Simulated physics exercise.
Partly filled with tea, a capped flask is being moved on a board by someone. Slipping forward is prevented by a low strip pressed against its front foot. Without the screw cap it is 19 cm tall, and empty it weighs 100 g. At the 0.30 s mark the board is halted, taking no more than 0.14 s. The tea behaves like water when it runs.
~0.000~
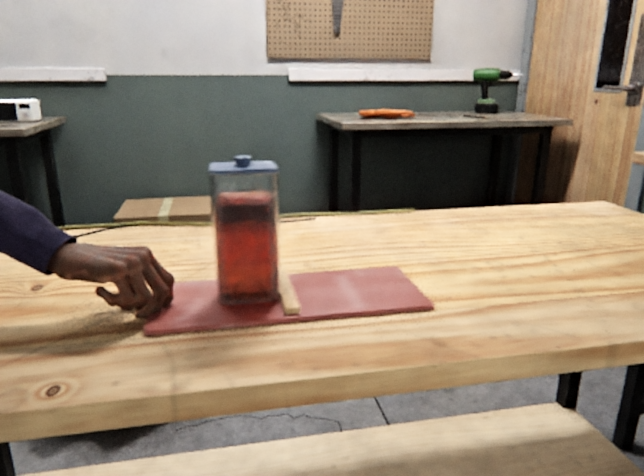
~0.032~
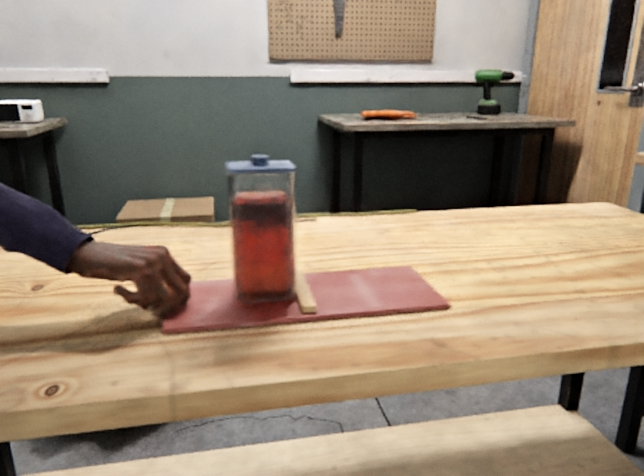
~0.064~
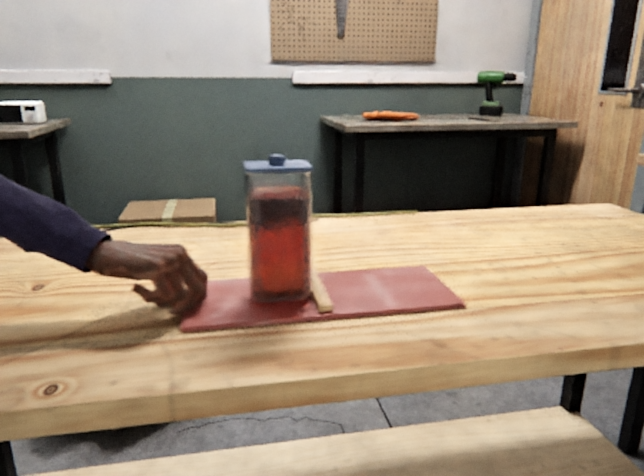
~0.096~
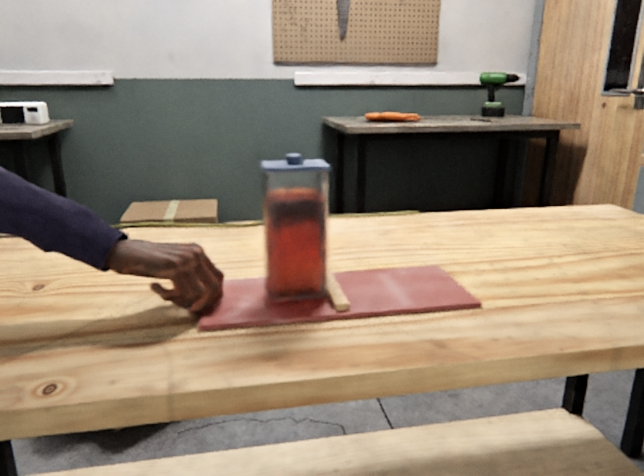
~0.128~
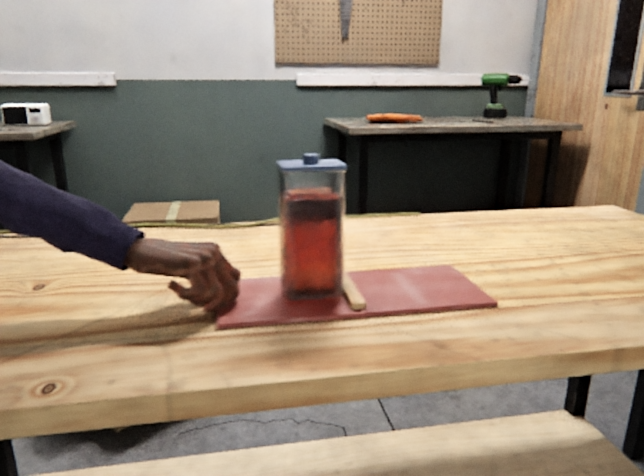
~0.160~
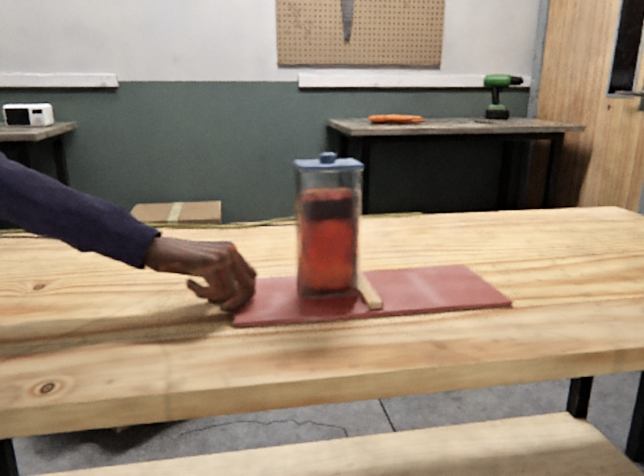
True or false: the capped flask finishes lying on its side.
False, it stays upright.
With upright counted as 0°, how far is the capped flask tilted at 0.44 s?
Roughly 4 degrees.
After 0.44 s the board moves at 0.00 m/s; the capped flask leans 4°.
After 0.56 s the capped flask stands where it began.
After 0.72 s the capped flask stands where it began.
After 0.94 s the capped flask stands where it began.
In the end the capped flask stands where it began.
